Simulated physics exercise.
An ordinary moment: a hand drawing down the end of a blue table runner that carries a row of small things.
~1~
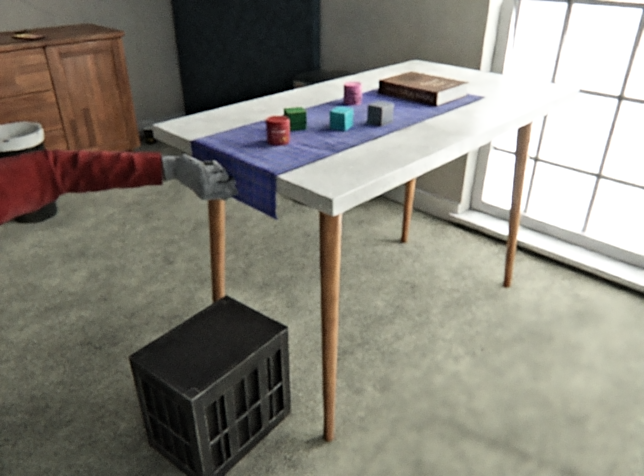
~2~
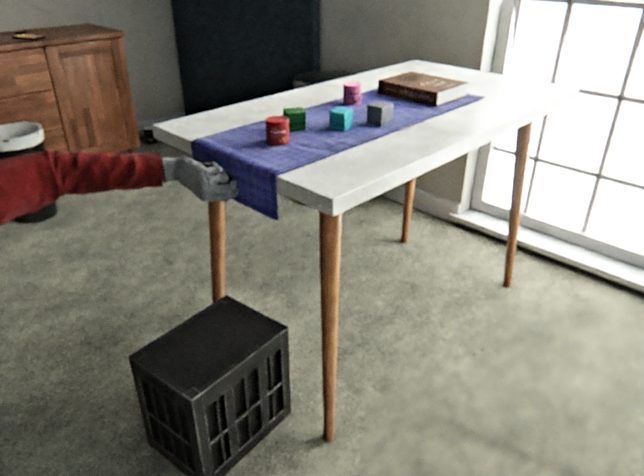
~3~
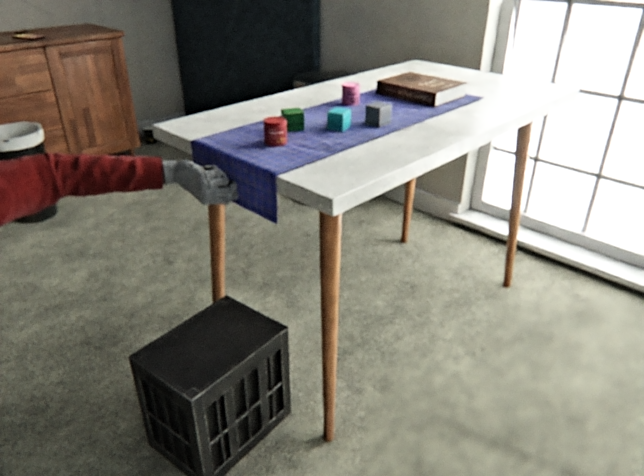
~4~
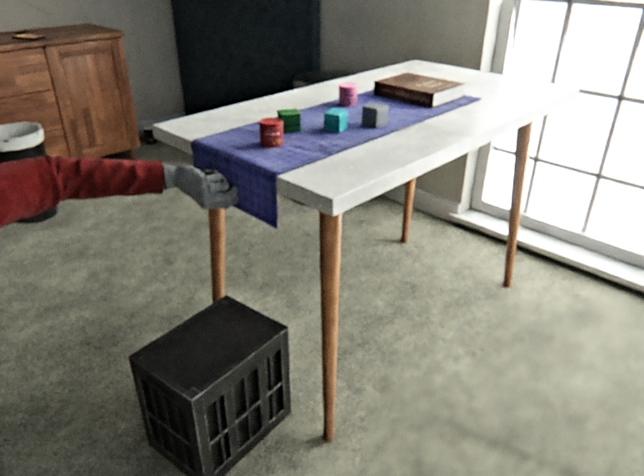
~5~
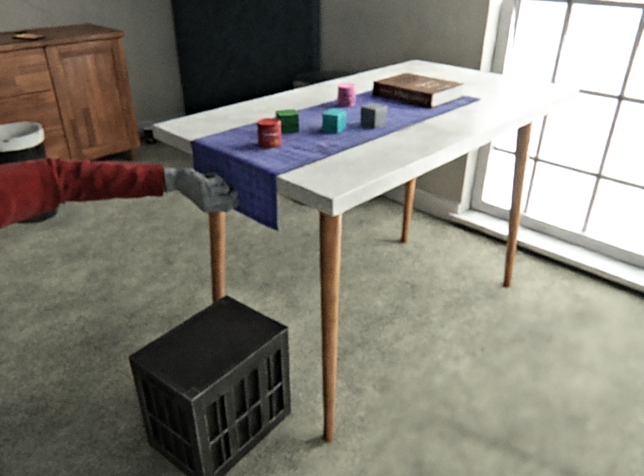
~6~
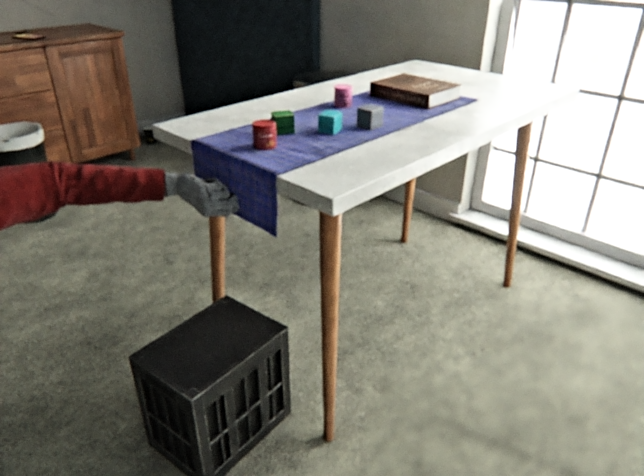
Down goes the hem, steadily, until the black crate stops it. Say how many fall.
The desk loses three.
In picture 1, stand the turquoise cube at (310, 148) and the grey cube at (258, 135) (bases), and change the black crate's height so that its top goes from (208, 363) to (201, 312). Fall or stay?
The turquoise cube goes over, the grey cube comes down.
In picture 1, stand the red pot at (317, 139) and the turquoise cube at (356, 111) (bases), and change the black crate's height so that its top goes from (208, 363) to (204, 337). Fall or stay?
The red pot goes over, the turquoise cube holds on.
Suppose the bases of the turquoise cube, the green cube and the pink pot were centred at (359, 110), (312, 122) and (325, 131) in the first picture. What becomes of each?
The turquoise cube survives, the green cube comes down, the pink pot falls.
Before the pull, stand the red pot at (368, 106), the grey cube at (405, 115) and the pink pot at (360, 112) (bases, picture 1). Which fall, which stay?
The red pot holds on; the grey cube remains up; the pink pot keeps its place on top.
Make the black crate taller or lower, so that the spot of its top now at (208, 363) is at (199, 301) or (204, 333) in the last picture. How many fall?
It would be 1 and 2.
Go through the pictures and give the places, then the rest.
Hem (278, 220); red pot (278, 119); green cube (295, 110); turquoise cube (342, 110); grey cube (381, 104); pink pot (353, 84); top of the crate (208, 363), in the first frame.
Hem (278, 220); red pot (277, 119), in the second frame.
Hem (277, 224); green cube (293, 110), in the third frame.
Hem (277, 229); turquoise cube (336, 111); top of the crate (208, 363), in the fourth frame.
Hem (279, 231); grey cube (374, 106), in the fifth frame.
Hem (277, 237); red pot (264, 123); green cube (283, 113); turquoise cube (330, 113); grey cube (370, 107); pink pot (343, 86), in the sixth frame.
Early on, hem near (238, 278); red pot gone.
Midway, hem on the crate; red pot, green cube and turquoise cube gone.
Finally, hem on the crate; red pot, green cube and turquoise cube gone. The count of fallen things is three.
